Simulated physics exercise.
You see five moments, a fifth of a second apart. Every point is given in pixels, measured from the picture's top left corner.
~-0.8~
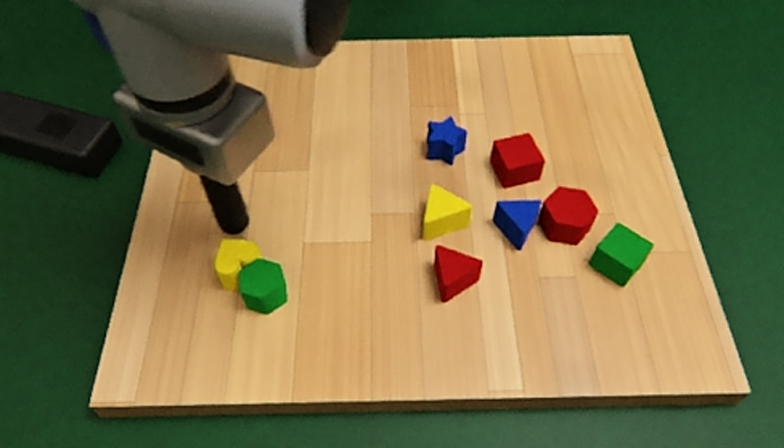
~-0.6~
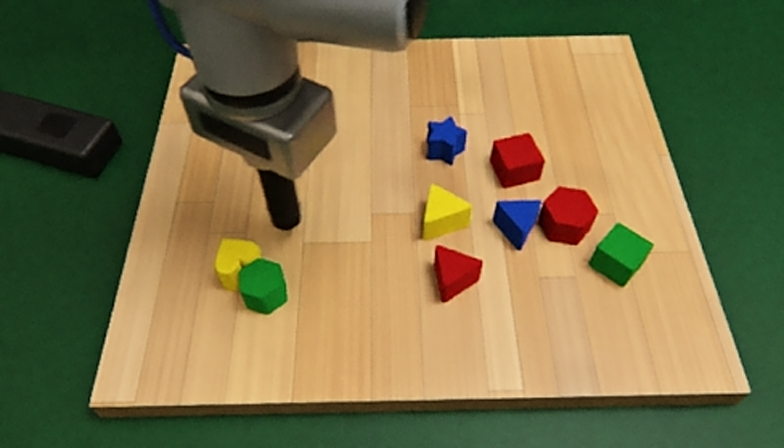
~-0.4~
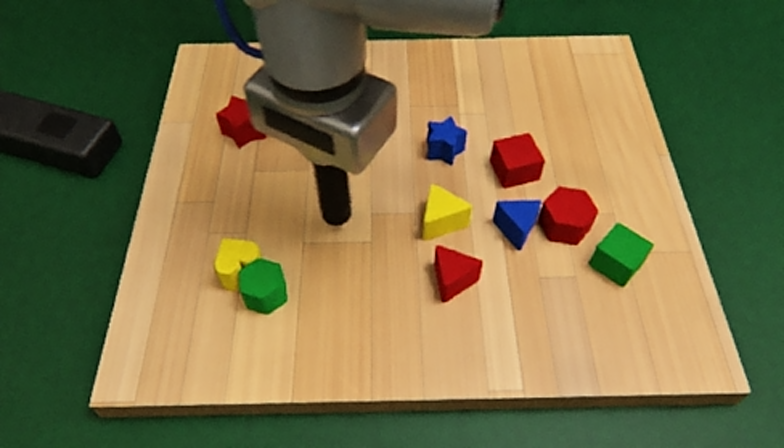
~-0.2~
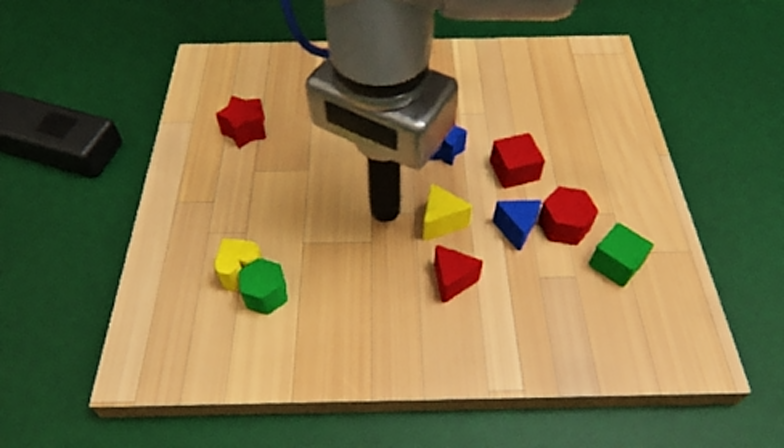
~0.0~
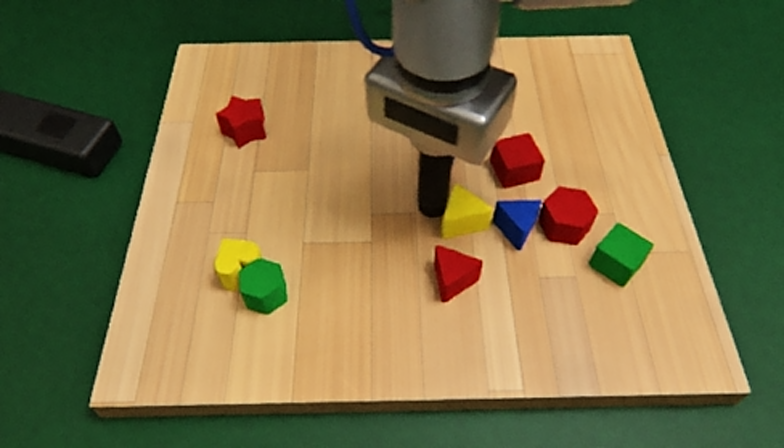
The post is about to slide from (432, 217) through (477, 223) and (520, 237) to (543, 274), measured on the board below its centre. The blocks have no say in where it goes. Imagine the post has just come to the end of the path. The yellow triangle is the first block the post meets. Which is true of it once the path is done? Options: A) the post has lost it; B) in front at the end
The correct letter is B.
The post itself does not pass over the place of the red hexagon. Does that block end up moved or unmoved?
If the post follows that path, the red hexagon ends up shifted.
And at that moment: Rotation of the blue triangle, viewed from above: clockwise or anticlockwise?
That block twists counter-clockwise.
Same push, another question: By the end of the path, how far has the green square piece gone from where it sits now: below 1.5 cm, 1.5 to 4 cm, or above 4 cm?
The block shifts less than 1.5 cm.
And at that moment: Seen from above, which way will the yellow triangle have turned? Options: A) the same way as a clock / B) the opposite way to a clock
Letter A.
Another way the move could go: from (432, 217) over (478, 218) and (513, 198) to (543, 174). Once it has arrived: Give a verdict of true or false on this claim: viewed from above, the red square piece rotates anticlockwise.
The statement is true.
The first path, step by step. One third of the way, post at (479, 212); yellow triangle at (511, 219), turned 40° clockwise; blue triangle at (555, 218), turned 45° anticlockwise; red hexagon at (586, 203).
Two thirds of the way, post at (523, 227); yellow triangle at (540, 244), turned 45° clockwise; blue triangle at (569, 231), turned 90° anticlockwise; red hexagon at (588, 203).
At the end, post at (547, 264); yellow triangle at (571, 283), turned 30° clockwise; blue triangle at (578, 236), turned 105° anticlockwise; red hexagon at (588, 203); green square piece unmoved.
